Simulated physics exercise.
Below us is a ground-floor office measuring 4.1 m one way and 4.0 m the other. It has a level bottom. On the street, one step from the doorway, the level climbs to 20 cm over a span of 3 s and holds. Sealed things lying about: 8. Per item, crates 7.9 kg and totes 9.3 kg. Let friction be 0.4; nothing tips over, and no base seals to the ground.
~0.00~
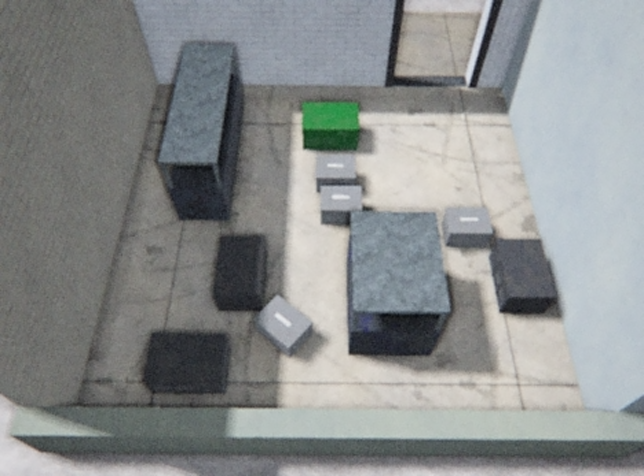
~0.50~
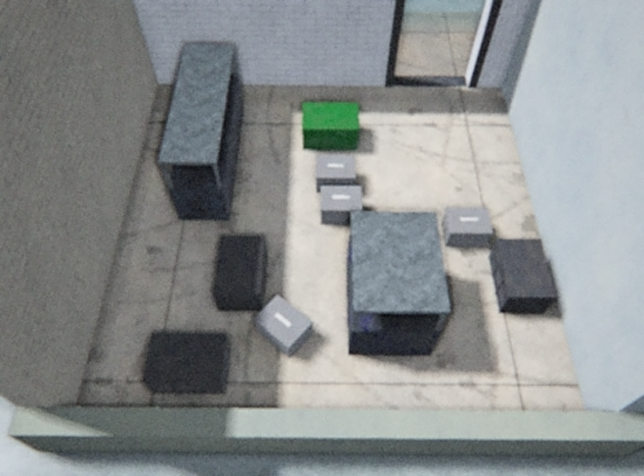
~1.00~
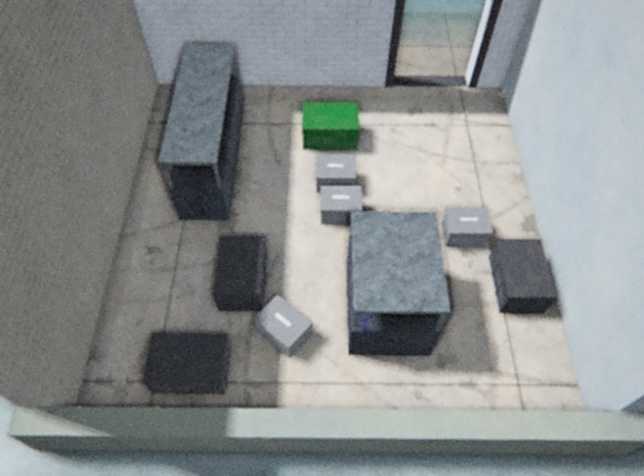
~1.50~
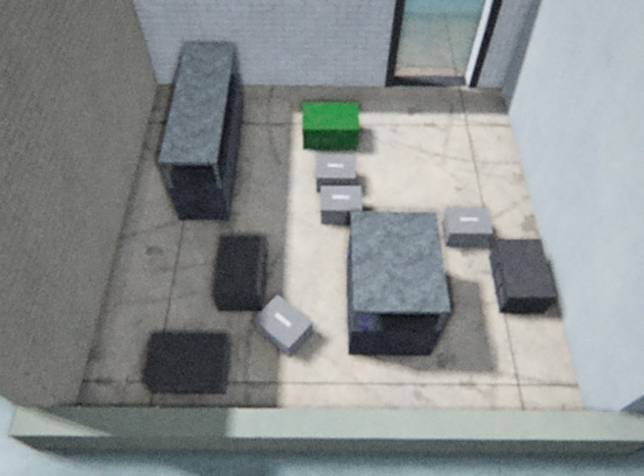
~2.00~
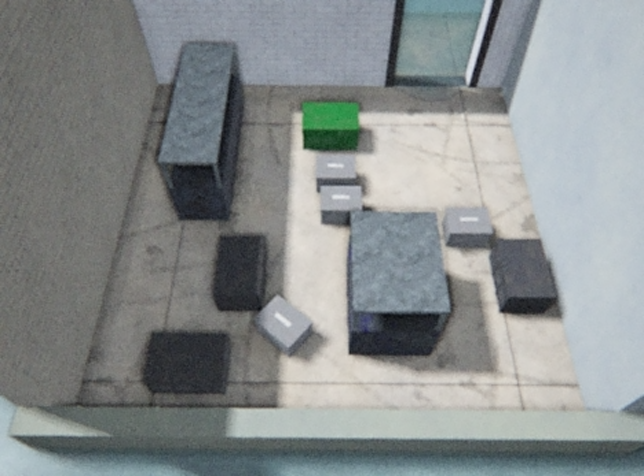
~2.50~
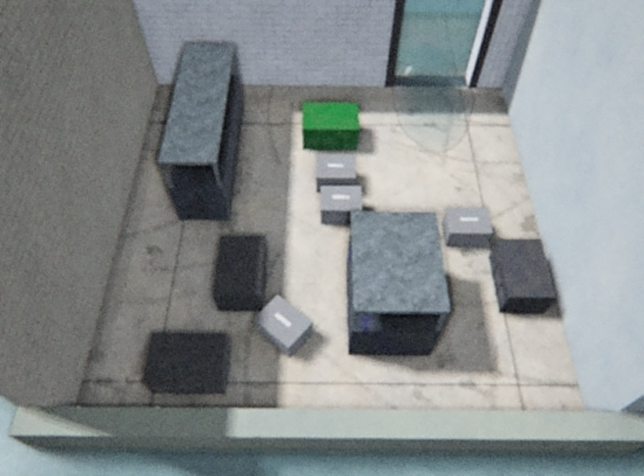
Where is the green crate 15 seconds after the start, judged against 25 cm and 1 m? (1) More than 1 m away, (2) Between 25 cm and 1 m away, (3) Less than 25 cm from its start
Option 2: Between 25 cm and 1 m away.
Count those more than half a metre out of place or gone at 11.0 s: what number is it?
The number I get is 5.
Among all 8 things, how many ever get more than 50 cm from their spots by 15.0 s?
Count: 7.
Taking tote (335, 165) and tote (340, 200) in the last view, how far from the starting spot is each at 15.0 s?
Net displacement, in order: 80 cm; 150 cm.
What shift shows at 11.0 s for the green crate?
About 60 cm by then.
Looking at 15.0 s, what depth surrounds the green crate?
Depth approx. 7 cm.
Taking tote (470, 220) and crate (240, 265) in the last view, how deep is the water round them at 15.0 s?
I'd put it at 12 cm and 11 cm respectively.
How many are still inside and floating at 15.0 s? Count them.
Then: 7.
After 3.5 s the green crate is near (331, 116), 0.0 m from its start, aground; 0 afloat.
After 6.8 s the green crate is near (312, 117), 0.2 m from its start, aground; 2 afloat.
After 11.0 s the green crate is near (278, 98), 0.6 m from its start, afloat; 4 afloat.
After 15.0 s the green crate is near (386, 103), 0.6 m from its start, afloat; 7 afloat.
